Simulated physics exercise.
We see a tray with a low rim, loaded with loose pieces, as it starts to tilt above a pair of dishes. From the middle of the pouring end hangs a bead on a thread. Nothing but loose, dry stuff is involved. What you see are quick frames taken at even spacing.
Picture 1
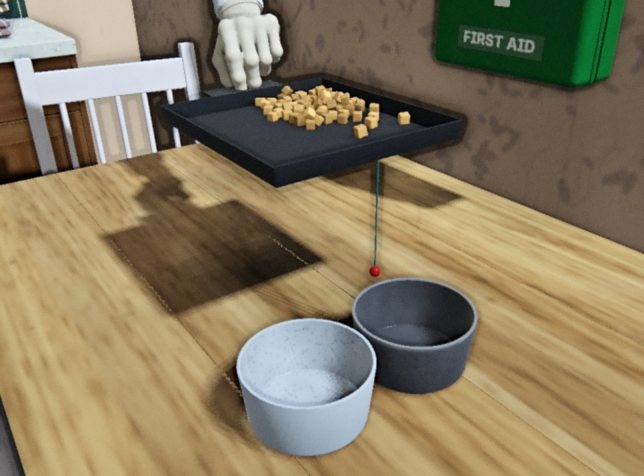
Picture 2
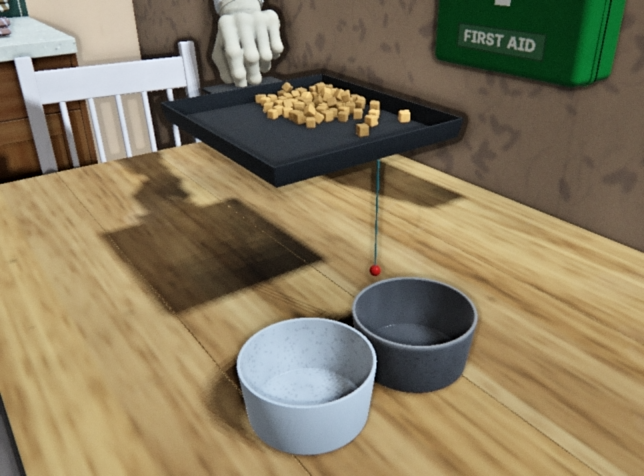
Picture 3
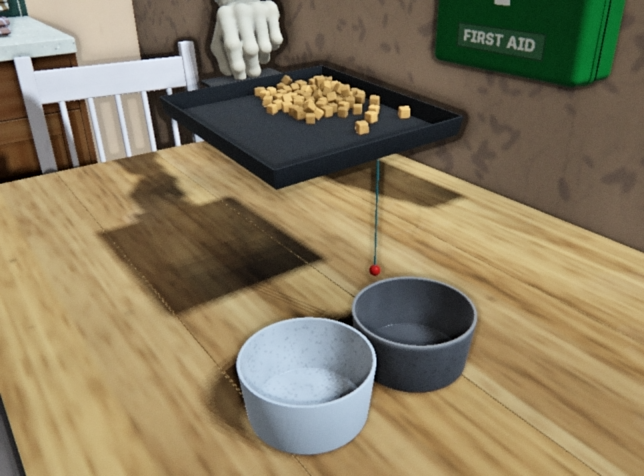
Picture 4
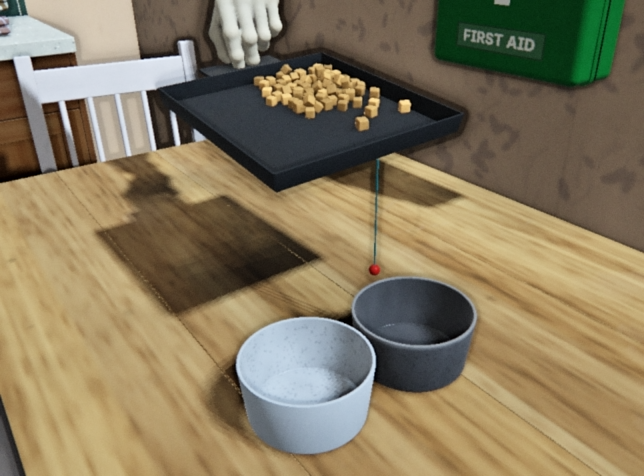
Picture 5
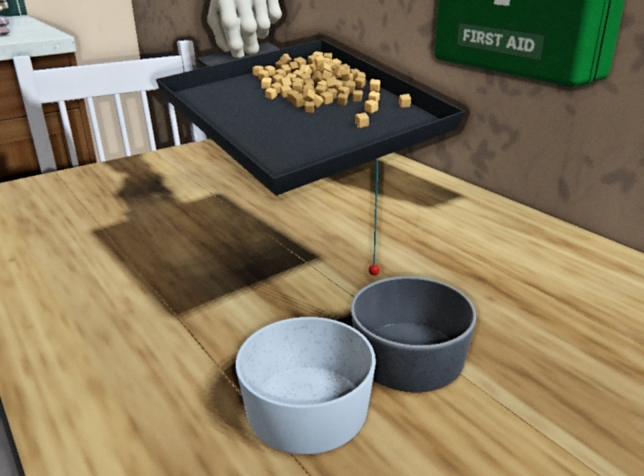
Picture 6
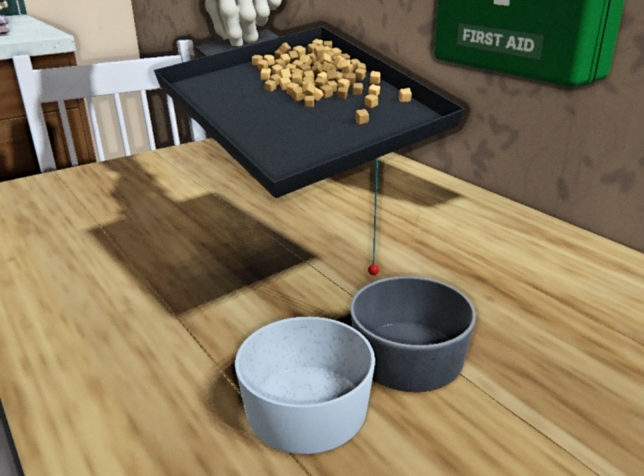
Black tray of small wooden cubes slowly tilting toward its lower left corner above two grey dishes, pale hand behind it.
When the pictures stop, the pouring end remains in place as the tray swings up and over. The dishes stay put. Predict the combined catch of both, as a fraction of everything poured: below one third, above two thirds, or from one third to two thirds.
The catch is fair, a third to two thirds of the load.
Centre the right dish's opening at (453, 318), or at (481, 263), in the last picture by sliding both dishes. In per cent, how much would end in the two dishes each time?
I'd say about 10 percent, followed by about 10 percent.
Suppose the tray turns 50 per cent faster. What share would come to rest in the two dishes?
About 60 %.
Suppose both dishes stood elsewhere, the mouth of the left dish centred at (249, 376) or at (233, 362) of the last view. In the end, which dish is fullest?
With the first placement it's the one to the right, with the second it's the one to the right.
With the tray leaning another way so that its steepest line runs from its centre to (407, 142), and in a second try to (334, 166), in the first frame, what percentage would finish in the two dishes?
0 % then 80 %, roughly.
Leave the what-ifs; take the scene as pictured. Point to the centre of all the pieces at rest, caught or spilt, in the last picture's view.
Roughly pixel (311, 380).
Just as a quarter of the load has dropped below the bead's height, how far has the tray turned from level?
I'd put it at about 80 degrees.
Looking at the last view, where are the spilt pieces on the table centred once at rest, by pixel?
Close to pixel (295, 348) in the last view.
Just after the last frame, tray tipped steeply; the larger part on the tray; about a tenth in the air.
A moment on, tray tipped right over; roughly two thirds on the tray; roughly a quarter in the left dish; about a tenth outside both.
Further on, tray tipped past a quarter turn; roughly half in the left dish; about a tenth in the right dish; roughly half outside both; just a few in the air.
When it is over, tray tipped past a quarter turn; roughly half in the left dish; about a tenth in the right dish; roughly half outside both; just a few in the air.
